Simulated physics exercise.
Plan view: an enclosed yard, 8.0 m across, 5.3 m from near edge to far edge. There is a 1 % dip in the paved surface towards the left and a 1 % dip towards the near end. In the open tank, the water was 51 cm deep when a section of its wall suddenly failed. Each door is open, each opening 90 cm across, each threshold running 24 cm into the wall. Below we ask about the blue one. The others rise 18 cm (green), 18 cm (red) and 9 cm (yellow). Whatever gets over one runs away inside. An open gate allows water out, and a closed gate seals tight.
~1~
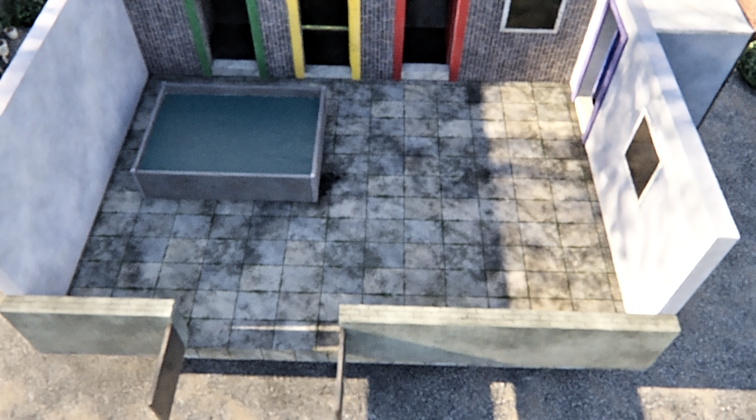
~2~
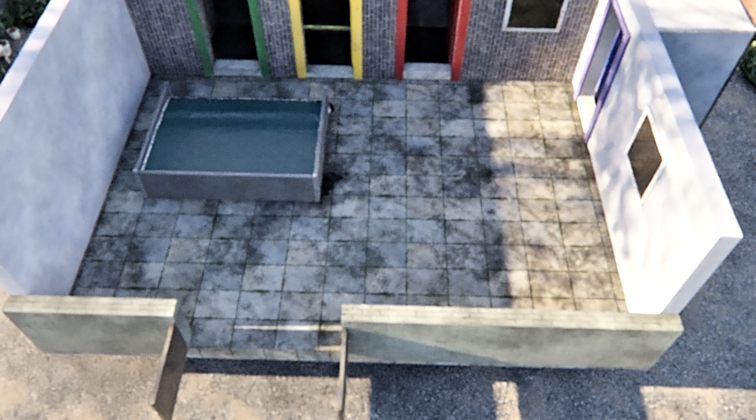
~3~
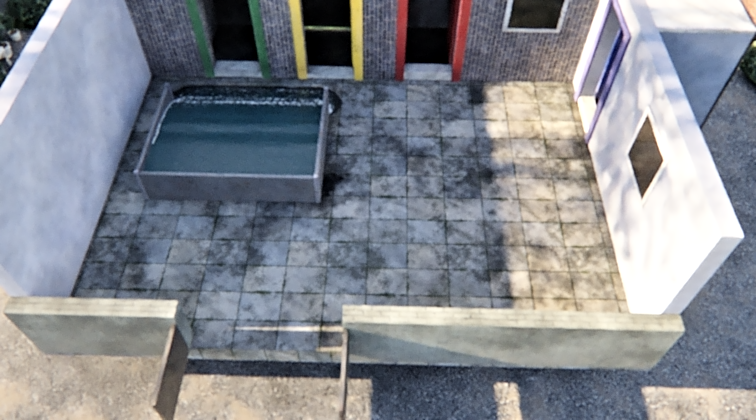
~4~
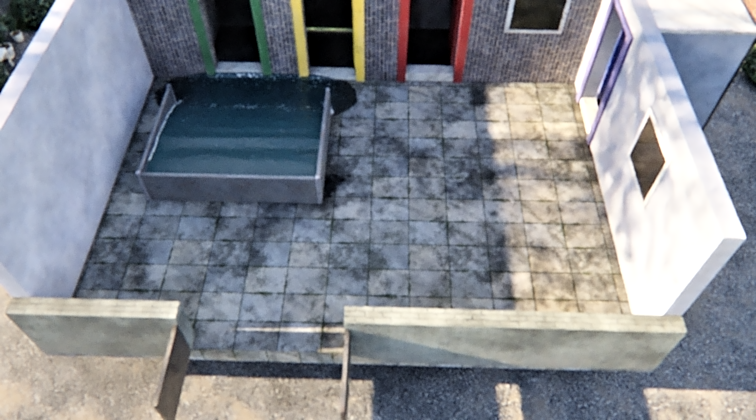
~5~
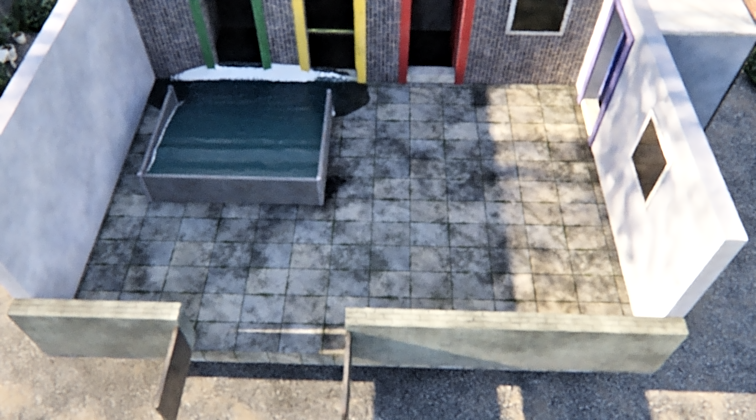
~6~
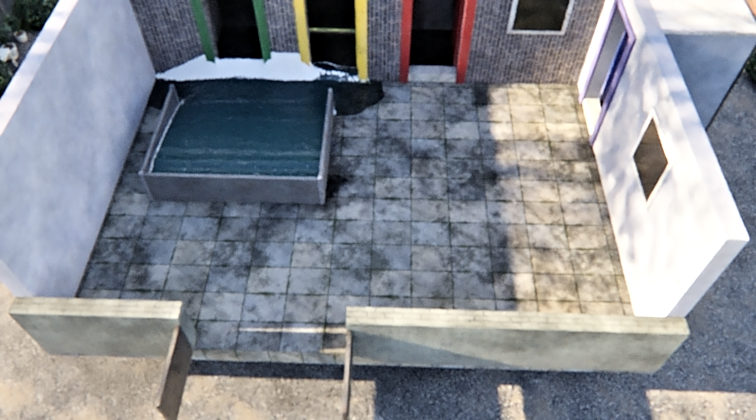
Water poured out of the far side of an open tank in a paved yard, first darkening the ground behind it, then spreading in white foam along the brick wall by the green and yellow doorways.
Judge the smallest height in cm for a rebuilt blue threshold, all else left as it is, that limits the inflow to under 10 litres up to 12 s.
Roughly 8 cm at the least.
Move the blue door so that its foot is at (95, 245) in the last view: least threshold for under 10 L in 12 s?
Minimum: About 6.5 cm.
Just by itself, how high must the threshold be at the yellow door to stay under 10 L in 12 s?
Roughly 26 cm at yellow.
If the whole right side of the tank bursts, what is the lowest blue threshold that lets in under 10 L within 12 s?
About 20 centimetres.
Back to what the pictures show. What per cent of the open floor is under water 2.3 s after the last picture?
The wet part is about 35 per cent.
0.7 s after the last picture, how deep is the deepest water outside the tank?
About 42 cm.
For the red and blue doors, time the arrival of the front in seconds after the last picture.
Arrival: Red 0.6 s, blue 2.4 s.
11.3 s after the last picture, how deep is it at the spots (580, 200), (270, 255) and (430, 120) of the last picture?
Close to 3, 6 and 2 cm, one after the other.
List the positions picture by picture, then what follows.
In the first picture, the open tank at (235, 131) is whole and still, 51 cm deep; the blue door at (596, 76) is dry.
In the second picture, water pours out on the far side and has run 0.3 m, to a hidden place; about 6 cm deep outside, 51 cm at the back.
In the third picture, the gap is on the far side, the front 0.6 m out at a hidden place; the back of the open tank holds 51 cm.
In the fourth picture, water pours out on the far side and has run 1.0 m, to (340, 80); about 9 cm deep outside, 51 cm at the back.
In the fifth picture, the gap is on the far side, the front 1.2 m out at (222, 65); the back of the open tank holds 51 cm.
In the sixth picture, water pours out on the far side and has run 1.3 m, to (377, 81); about 14 cm deep outside, 46 cm at the back; the blue door at (604, 78), 6.0 m from the gap, is still 3.9 m from the nearest water.
Then, 0.7 s after the last picture water covers 10 % of the floor, deepest (42 cm) near (157, 79); it has not reached the blue door.
Then, 2.3 s after the last picture water covers 35 % of the floor, deepest (28 cm) near (154, 85); it has not reached the blue door.
Then, 11.3 s after the last picture water covers 95 % of the floor, deepest (11 cm) near (64, 329); 3 cm at the blue door, 0 litres in over its 14 cm threshold.
At the blue door as built, the water peaked near 12 cm, 2.9 s after the last picture.
With a threshold of 7 cm, 16 litres would have come in within the 12 s; with 10 cm, 2 litres. So under 10 litres takes about 8 cm.
